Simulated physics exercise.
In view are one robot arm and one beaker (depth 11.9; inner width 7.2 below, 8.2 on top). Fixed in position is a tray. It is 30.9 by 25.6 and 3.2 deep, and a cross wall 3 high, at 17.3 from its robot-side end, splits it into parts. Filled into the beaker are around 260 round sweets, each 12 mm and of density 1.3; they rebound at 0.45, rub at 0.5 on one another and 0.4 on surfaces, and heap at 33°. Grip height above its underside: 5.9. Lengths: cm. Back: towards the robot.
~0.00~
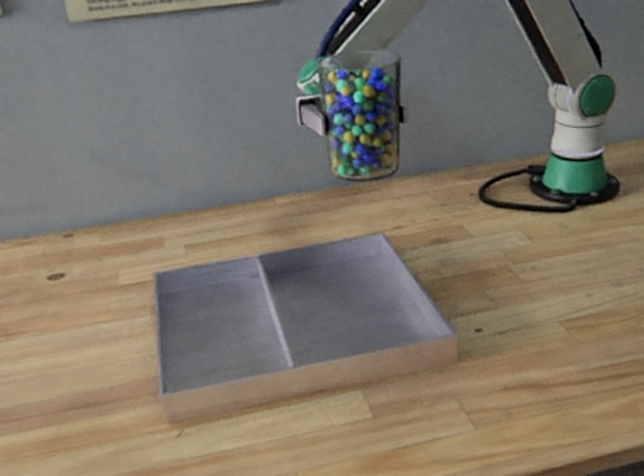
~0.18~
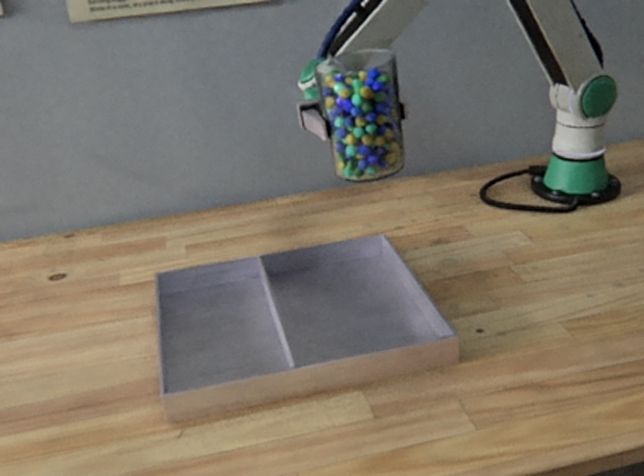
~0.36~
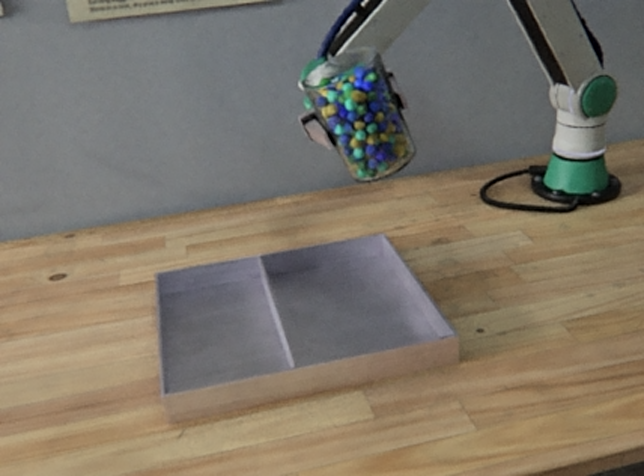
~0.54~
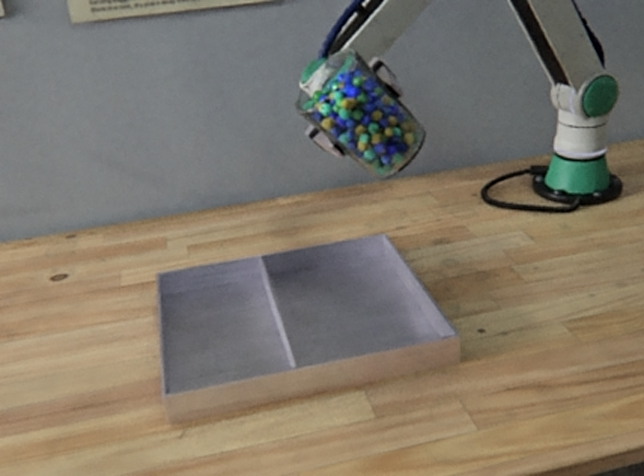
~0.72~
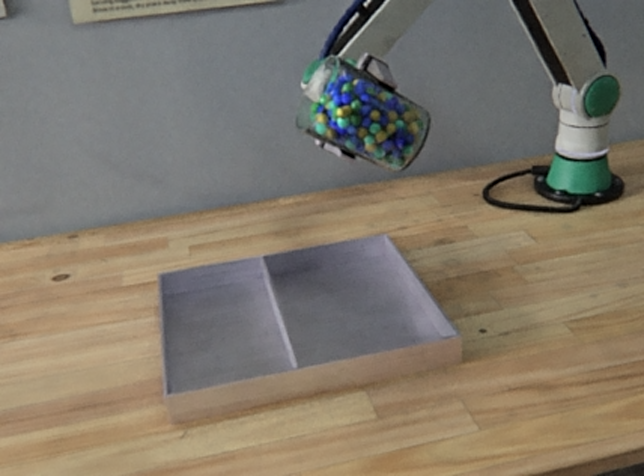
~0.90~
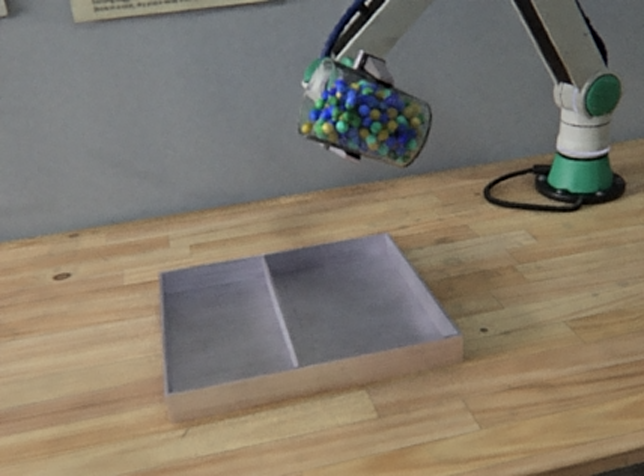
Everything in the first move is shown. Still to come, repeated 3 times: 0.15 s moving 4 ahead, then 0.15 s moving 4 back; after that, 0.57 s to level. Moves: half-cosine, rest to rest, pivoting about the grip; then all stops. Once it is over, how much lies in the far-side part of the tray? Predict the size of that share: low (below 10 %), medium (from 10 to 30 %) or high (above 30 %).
Predicted share: Low.
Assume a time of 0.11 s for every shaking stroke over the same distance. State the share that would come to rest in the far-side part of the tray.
Roughly 15 percent then.
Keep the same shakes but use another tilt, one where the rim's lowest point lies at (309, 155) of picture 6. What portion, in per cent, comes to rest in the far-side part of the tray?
My estimate is some 40 per cent.
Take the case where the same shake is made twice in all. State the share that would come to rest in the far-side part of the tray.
Then roughly 5 percent.
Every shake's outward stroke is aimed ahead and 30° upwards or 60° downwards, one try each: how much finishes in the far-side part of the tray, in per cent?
About 10 and 0 per cent.
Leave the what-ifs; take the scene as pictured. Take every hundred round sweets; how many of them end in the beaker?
I'd estimate close to 90 percent finishes there.
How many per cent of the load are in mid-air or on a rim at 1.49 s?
My guess is some 2 in a hundred.
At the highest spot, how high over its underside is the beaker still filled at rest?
Roughly 11.0 cm.
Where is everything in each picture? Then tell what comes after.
The beaker middle at (362, 117), level; upper third of the load around (360, 94), from x 330 to 390, top at y 75; 256 in the beaker, in the first picture.
The beaker middle at (363, 118), tilted 6° forward; upper third of the load around (363, 95), from x 325 to 395, top at y 75, in the second picture.
The beaker middle at (363, 118), tilted 21° forward; upper third of the load around (359, 96), from x 320 to 405, top at y 70, in the third picture.
The beaker middle at (364, 118), tilted 41° forward; upper third of the load around (358, 99), from x 320 to 415, top at y 75, in the fourth picture.
The beaker middle at (365, 118), tilted 56° forward; upper third of the load around (357, 101), from x 315 to 420, top at y 80, in the fifth picture.
The beaker middle at (366, 117), tilted 62° forward; upper third of the load around (362, 103), from x 310 to 420, top at y 85; 256 in the beaker, in the sixth picture.
After 1.49 s, tilted 62° forward, highest piece 27 above the table; 239 in the beaker, 6 in the far-side part, 5 in the robot-side part, 6 in flight or on a rim.
After 2.08 s, tilted 33° forward, highest piece 29 above the table; 227 in the beaker, 16 in the robot-side part, 11 in the far-side part, 2 on the table or floor.
After 2.57 s, level, highest piece 30 above the table; 227 in the beaker, 16 in the robot-side part, 11 in the far-side part, 2 on the table or floor.
After 3.62 s, level, highest piece 30 above the table; 227 in the beaker, 16 in the robot-side part, 11 in the far-side part, 2 on the table or floor.
In the end, 227 in the beaker, 16 in the robot-side part, 11 in the far-side part, 2 on the table or floor. That is 4 % in the far-side part of the tray.
